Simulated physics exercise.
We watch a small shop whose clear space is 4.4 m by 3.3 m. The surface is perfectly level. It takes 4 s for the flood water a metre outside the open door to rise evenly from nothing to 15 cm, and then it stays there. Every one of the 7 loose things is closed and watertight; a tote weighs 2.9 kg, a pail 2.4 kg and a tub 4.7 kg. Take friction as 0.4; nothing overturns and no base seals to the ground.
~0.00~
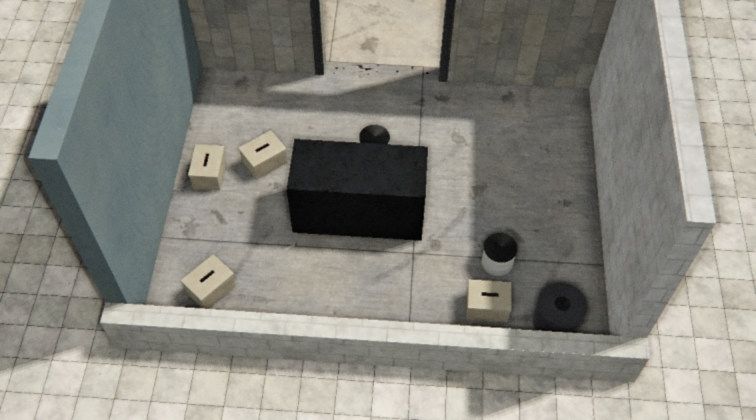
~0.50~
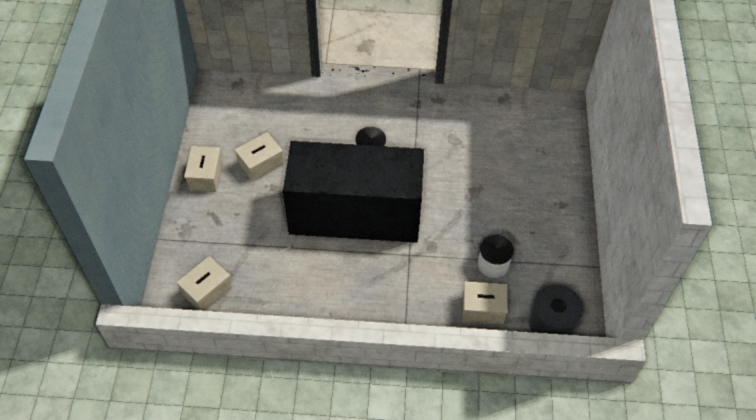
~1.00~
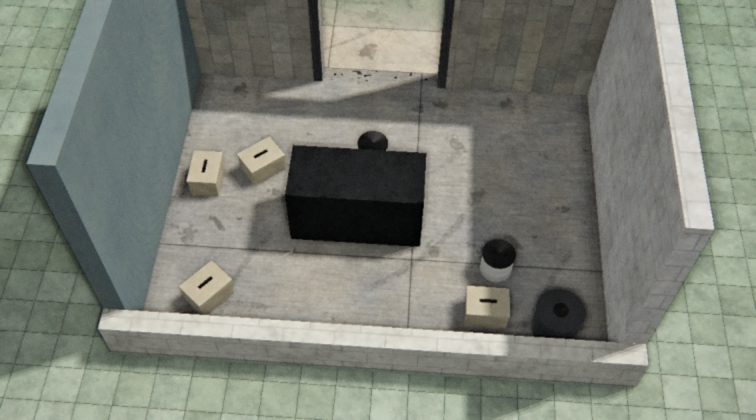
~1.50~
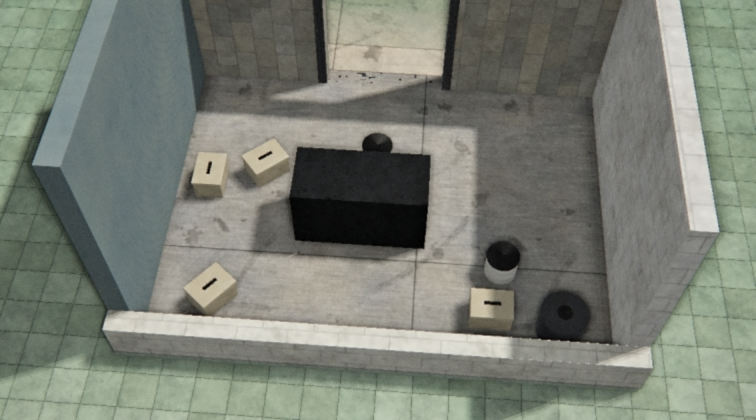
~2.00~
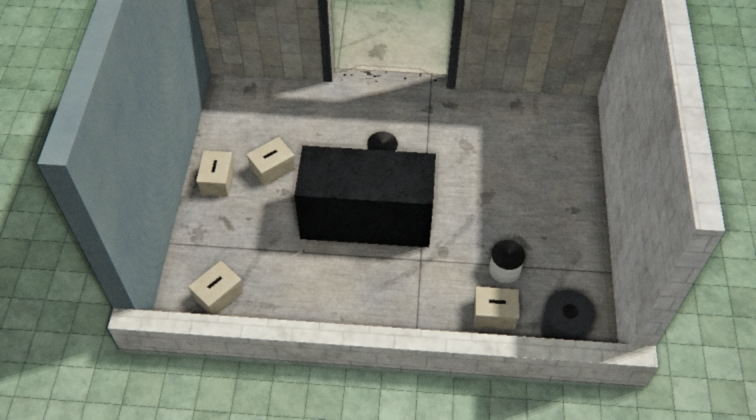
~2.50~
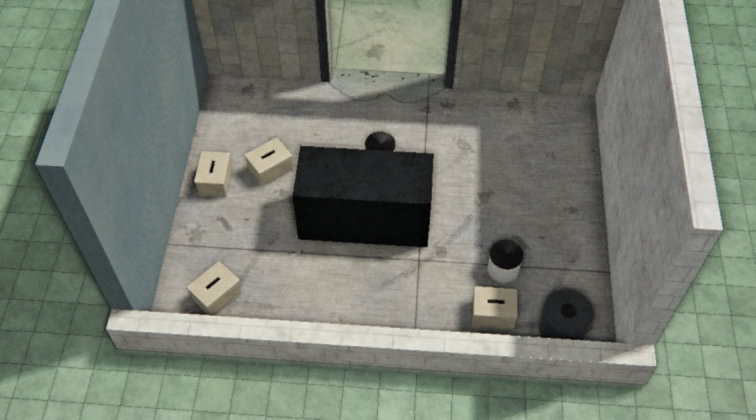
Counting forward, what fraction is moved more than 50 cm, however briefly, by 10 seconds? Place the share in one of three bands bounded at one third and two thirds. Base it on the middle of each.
It reaches the top third.
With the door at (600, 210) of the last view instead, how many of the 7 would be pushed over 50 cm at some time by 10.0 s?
Then 5.
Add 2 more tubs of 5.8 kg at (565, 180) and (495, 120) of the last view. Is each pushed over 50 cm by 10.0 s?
Order as asked - beyond the cutoff and inside the cutoff.
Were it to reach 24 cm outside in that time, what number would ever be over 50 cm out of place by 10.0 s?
The answer would then be 7.
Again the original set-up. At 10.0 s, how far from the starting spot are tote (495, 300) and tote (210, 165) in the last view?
One is off by 120 cm, the other by 140 cm, in the order asked.
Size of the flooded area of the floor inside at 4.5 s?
Wet area: Approx. 3.5 m2.
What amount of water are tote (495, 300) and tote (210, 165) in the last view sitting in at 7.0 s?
2 and 7 cm.
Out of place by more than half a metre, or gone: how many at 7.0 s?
I count 1.
After 3.5 s 0 of 7 are over 50 cm from their spots; 0 afloat.
After 4.5 s 0 of 7 are over 50 cm from their spots; 1 afloat.
After 7.0 s 1 of 7 are over 50 cm from their spots; 4 afloat.
After 10.0 s 7 of 7 are over 50 cm from their spots, and 7 have been at some point; 7 afloat.
